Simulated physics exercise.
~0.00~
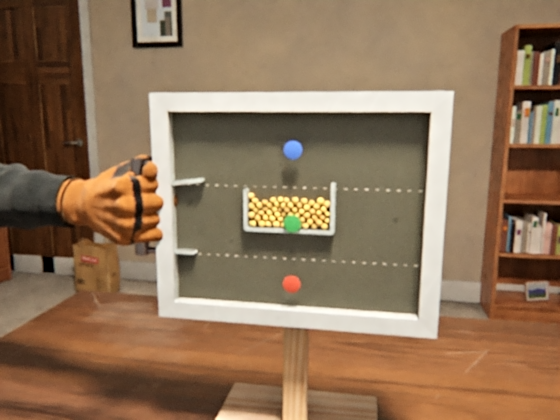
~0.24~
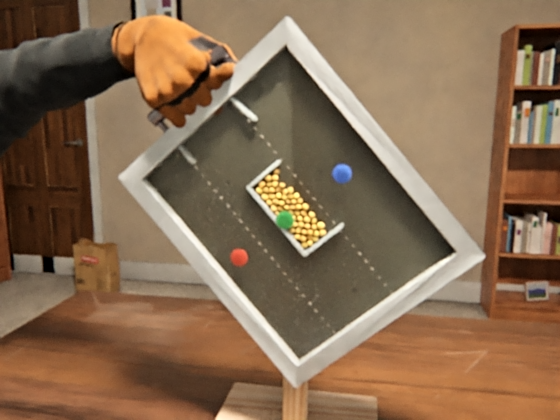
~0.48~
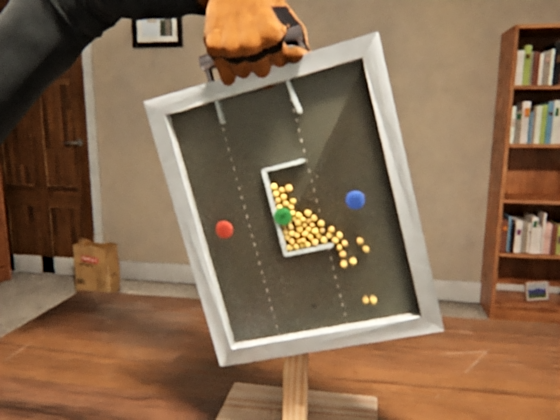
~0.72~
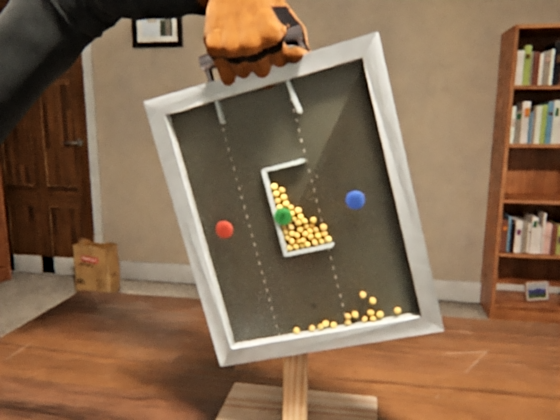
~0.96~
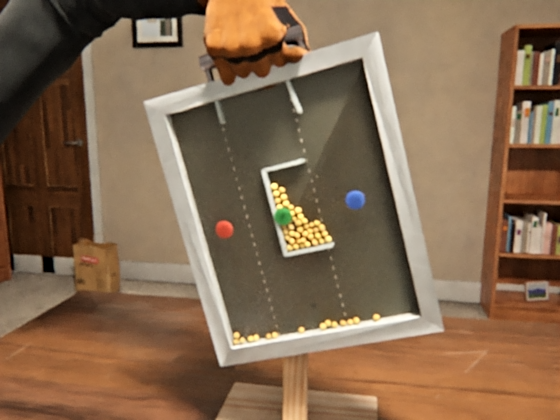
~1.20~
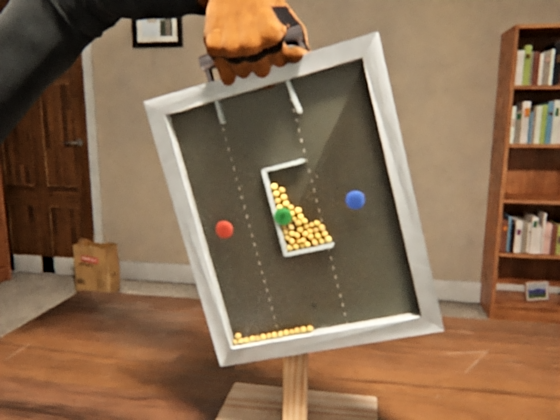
A gloved hand turns a white-framed, clear-fronted box of small golden beads on a wooden stand, seen from the front on a wooden table in a room with a door at left and a bookshelf at right. Blue, green and red dots run down its dark panel, with the beads in an open tray at the middle. The hand swings the box clockwise until it stands steeply tilted. Some beads spill from the tray's right side and drop to the bottom edge. They slide left and settle in the lower left corner, while most stay heaped in the tray.
